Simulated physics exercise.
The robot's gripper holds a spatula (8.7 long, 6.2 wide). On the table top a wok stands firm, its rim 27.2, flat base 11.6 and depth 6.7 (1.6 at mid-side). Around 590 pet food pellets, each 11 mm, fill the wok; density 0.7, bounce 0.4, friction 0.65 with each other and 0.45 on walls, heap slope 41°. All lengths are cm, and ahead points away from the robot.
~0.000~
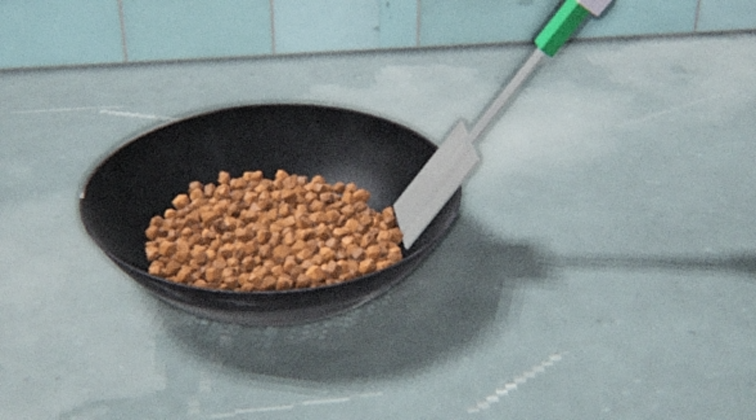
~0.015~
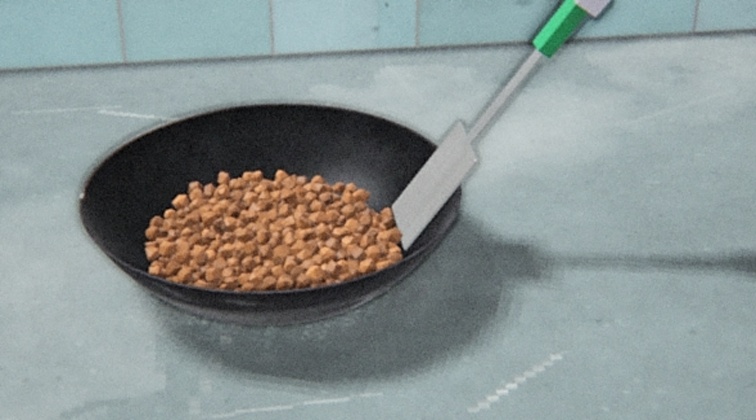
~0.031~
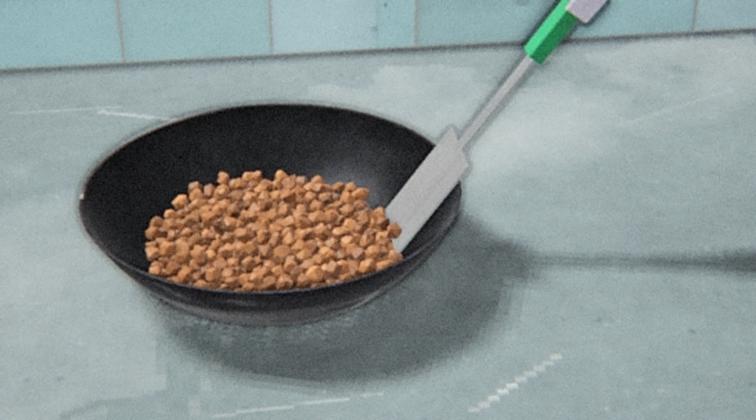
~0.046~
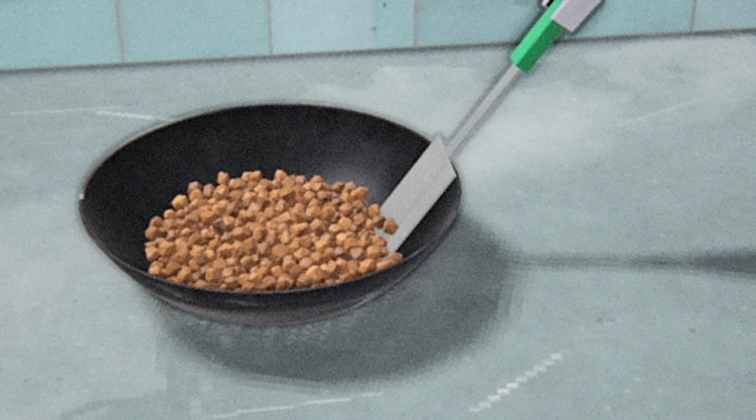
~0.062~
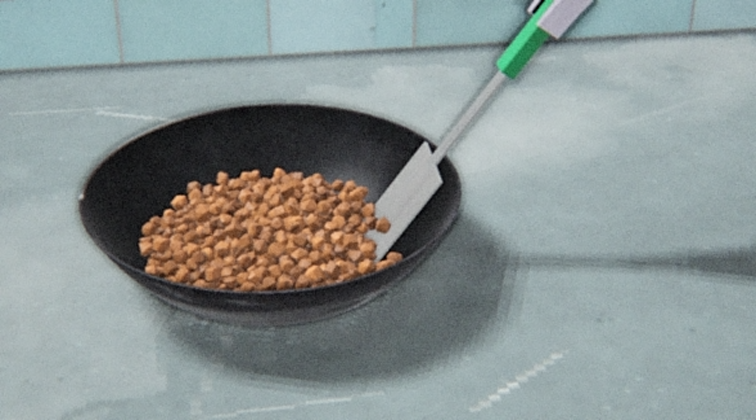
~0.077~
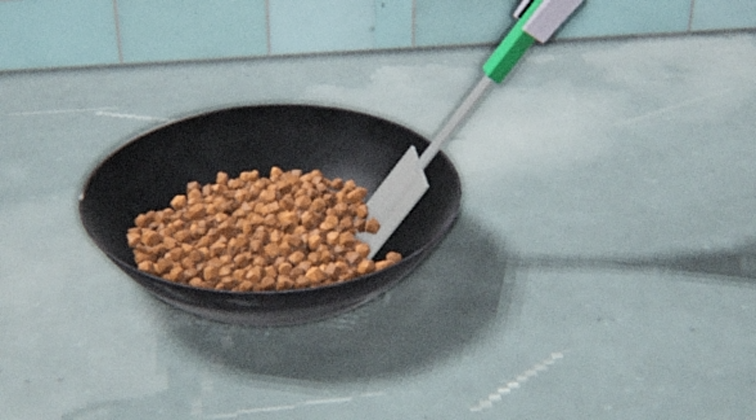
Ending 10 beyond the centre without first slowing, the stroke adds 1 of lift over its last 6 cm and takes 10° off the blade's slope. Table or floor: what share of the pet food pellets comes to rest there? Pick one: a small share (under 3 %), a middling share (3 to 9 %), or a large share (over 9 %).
A large share.
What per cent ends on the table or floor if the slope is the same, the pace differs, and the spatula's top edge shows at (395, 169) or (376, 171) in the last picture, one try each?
Respectively, around 30 and 35 per cent.
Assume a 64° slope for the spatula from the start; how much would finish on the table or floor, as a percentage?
It would come to roughly 25 percent.
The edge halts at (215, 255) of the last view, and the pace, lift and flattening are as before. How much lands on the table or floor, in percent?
Estimate: Approx. 0 %.
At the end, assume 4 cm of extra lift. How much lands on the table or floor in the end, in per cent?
I'd say close to 25 per cent.
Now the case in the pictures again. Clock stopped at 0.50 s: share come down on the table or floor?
Fraction noted: Close to 20 per cent.
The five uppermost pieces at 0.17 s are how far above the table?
They are some 5 cm up.
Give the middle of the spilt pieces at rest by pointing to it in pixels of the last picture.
Centre of the spill: Approx. (20, 272).
After 0.17 s, sloping 54°, highest piece 6 above the table; 594 in the wok.
After 0.26 s, sloping 51°, highest piece 8 above the table; 593 in the wok, 1 on the blade or in flight.
After 0.50 s, sloping 44°, highest piece 8 above the table; 464 in the wok, 112 on the table or floor, 18 on the blade or in flight.
After 1.55 s, sloping 44°, highest piece 7 above the table; 463 in the wok, 131 on the table or floor.
At rest, 463 in the wok, 131 on the table or floor. That is 22 % on the table or floor.
